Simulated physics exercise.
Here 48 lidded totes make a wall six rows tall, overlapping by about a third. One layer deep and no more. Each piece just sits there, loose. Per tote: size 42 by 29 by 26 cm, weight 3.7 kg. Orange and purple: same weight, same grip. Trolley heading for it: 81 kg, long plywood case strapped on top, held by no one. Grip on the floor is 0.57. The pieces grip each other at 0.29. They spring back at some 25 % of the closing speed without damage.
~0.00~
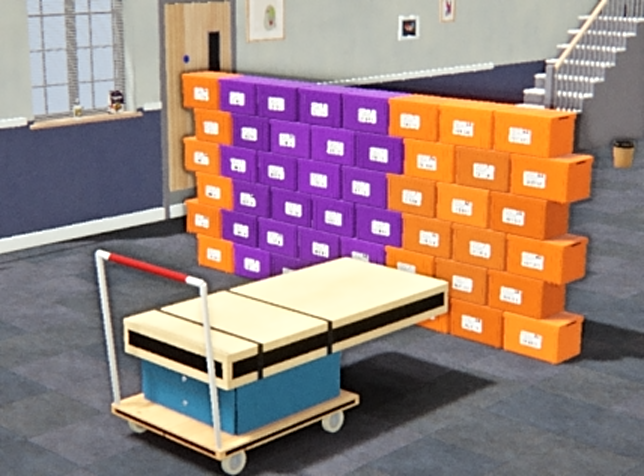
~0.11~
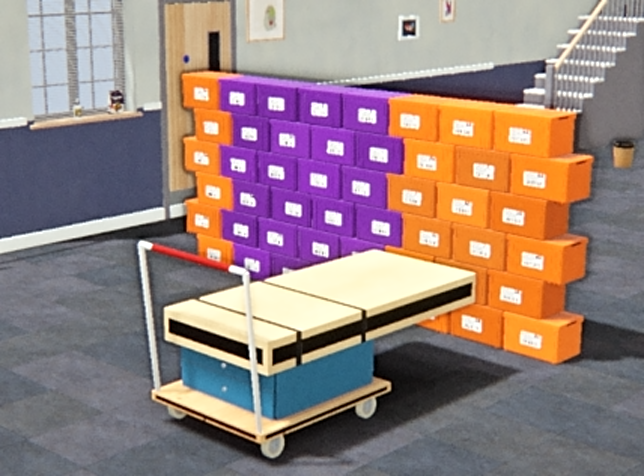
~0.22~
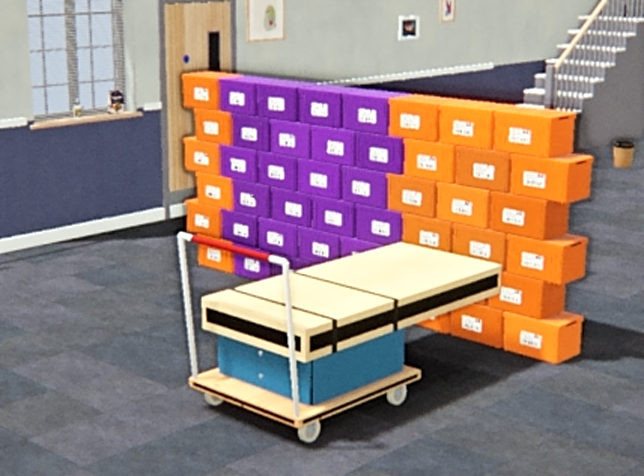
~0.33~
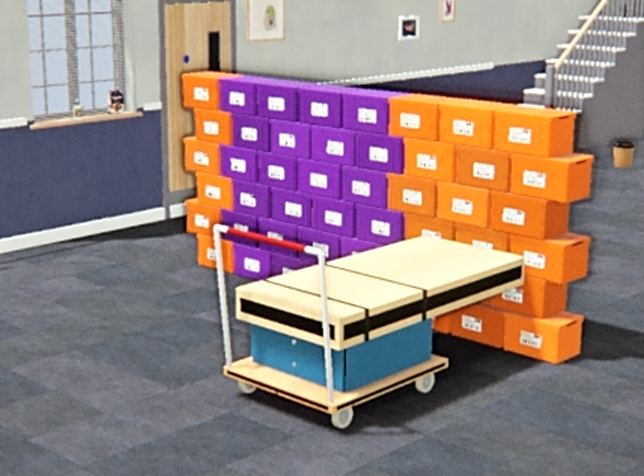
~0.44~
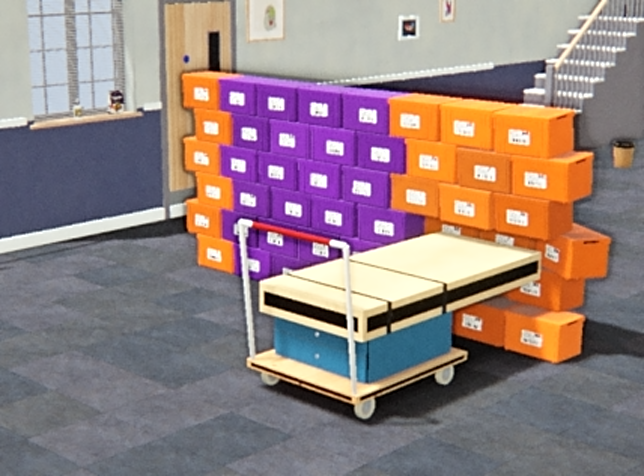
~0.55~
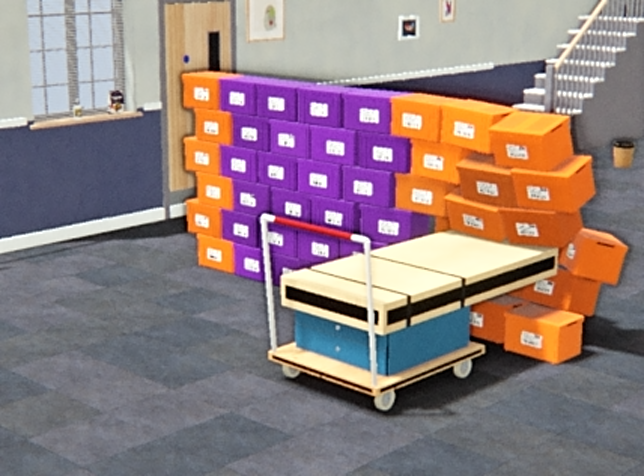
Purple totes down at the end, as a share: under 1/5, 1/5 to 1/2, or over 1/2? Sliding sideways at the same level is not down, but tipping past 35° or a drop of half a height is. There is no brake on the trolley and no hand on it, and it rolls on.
Under 1/5.
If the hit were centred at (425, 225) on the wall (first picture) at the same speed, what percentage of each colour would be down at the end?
Per cent down - orange: 30, purple: 20.
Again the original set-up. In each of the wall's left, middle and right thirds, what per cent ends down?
Per cent by third - left: 0; middle: 0; right: 80.
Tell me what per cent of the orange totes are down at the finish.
Of the orange ones, 60 in a hundred finish down.
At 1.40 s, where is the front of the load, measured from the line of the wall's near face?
115 cm beyond.
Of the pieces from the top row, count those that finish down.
That comes to 3 in all.
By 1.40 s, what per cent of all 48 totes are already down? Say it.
30 per cent.
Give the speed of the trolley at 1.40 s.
0.5 m/s.
After 0.86 s, load 81 cm past the wall's line, still rolling; none of the 24 purple totes down (9 of 48 in all colours); top purple tote unmoved; top orange tote leaning 21°.
After 1.40 s, load 1.17 m past the wall's line, still rolling; none of the 24 purple totes down (14 of 48 in all colours); top purple tote unmoved; top orange tote leaning 43°, 31 cm lower.
By the end (4.5 s), load 1.19 m past the wall's line, stopped; none of the 24 purple totes down (14 of 48 in all colours); top purple tote unmoved; top orange tote on its side. That is 0 per cent. As the last picture would show them, middles, top purple tote near (250, 96), top orange tote near (571, 207).
